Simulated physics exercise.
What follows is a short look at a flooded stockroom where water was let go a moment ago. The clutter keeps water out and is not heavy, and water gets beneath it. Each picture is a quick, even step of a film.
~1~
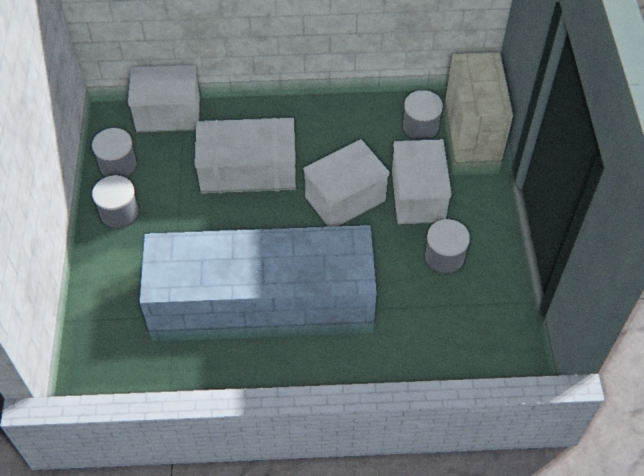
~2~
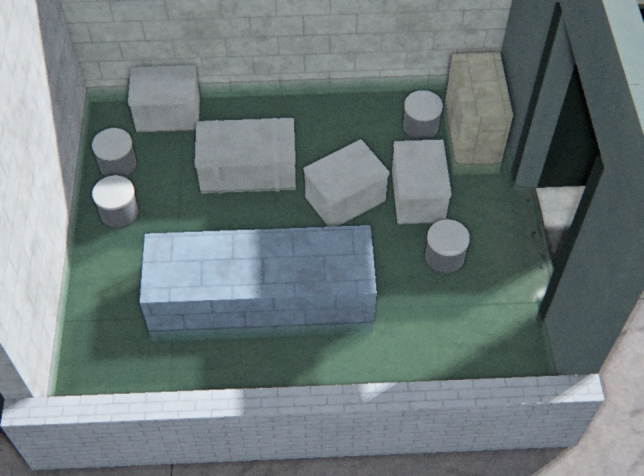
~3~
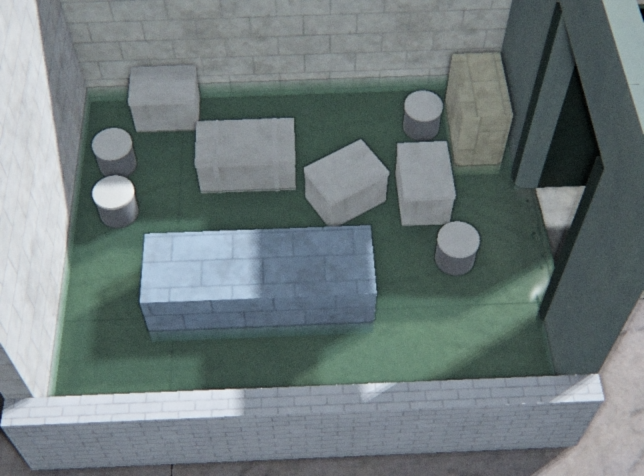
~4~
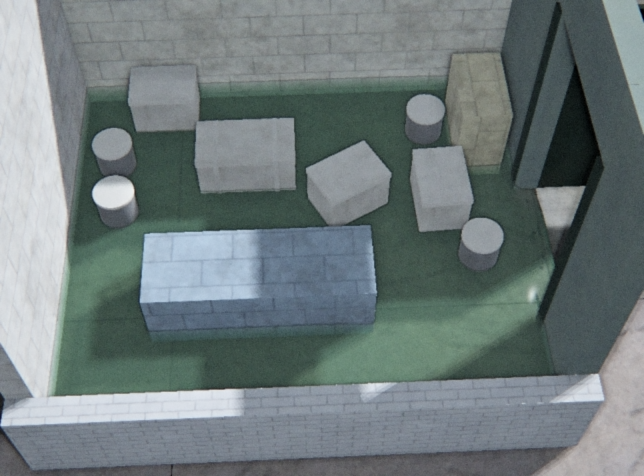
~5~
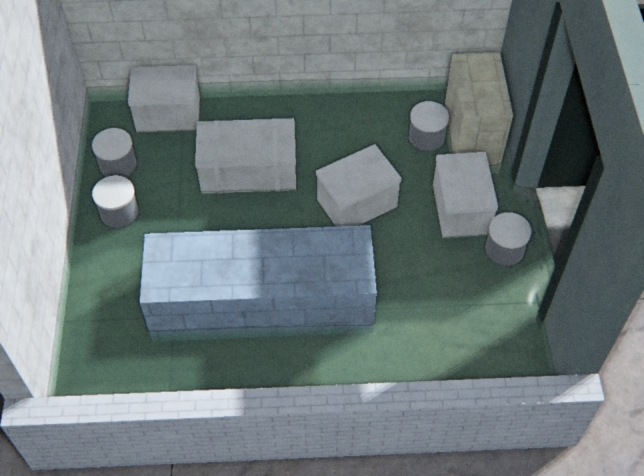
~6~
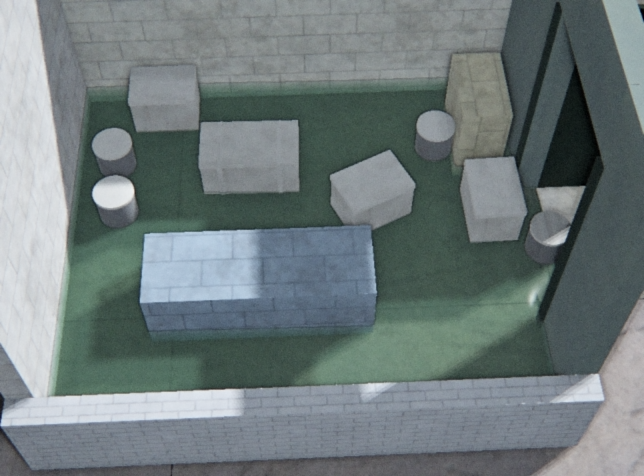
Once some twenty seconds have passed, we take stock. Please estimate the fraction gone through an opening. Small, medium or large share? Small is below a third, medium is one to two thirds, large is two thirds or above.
A medium share.
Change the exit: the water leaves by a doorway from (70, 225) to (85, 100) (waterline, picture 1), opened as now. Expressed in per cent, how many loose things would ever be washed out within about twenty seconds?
Fraction out: Near 100 %.
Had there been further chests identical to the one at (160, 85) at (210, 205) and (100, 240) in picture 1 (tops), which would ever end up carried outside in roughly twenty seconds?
Going one by one, the first is lost and the second retained.
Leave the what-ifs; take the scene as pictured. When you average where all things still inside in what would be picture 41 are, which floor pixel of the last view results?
What remains is centred near (231, 182).
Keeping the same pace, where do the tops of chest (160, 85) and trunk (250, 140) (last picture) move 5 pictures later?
About (195, 86) and (309, 149).
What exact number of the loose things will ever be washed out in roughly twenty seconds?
The count is 5.
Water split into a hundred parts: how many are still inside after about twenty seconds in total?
32 %.
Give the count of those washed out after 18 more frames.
The number comes to 4.
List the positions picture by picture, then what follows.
In the first frame, a pail at (449, 237) floats; a chest at (422, 167) floats; 0 of 8 have shifted.
In the second frame, a pail at (449, 237) floats; a chest at (422, 167), afloat; 0 of 8 have shifted.
In the third frame, a pail at (459, 239), afloat, close to its start; a chest at (426, 169), afloat, close to its start; 1 of 8 have shifted.
In the fourth frame, a pail at (483, 235) floats, close to its start; a chest at (443, 174) floats, close to its start; 2 of 8 have shifted.
In the fifth frame, a pail at (510, 229), afloat, a stride from its start; a chest at (467, 180), afloat, a stride from its start; 4 of 8 have shifted.
In the sixth frame, a pail at (551, 228), afloat, a stride from its start; a chest at (495, 185), afloat, a stride from its start; 4 of 8 have shifted.
A moment on, 2 of 8 are out; 6 afloat.
Next, 4 of 8 are out; 4 afloat.
Later, 5 of 8 are out; 3 afloat.
In the end, 5 of 8 are out; 3 afloat.
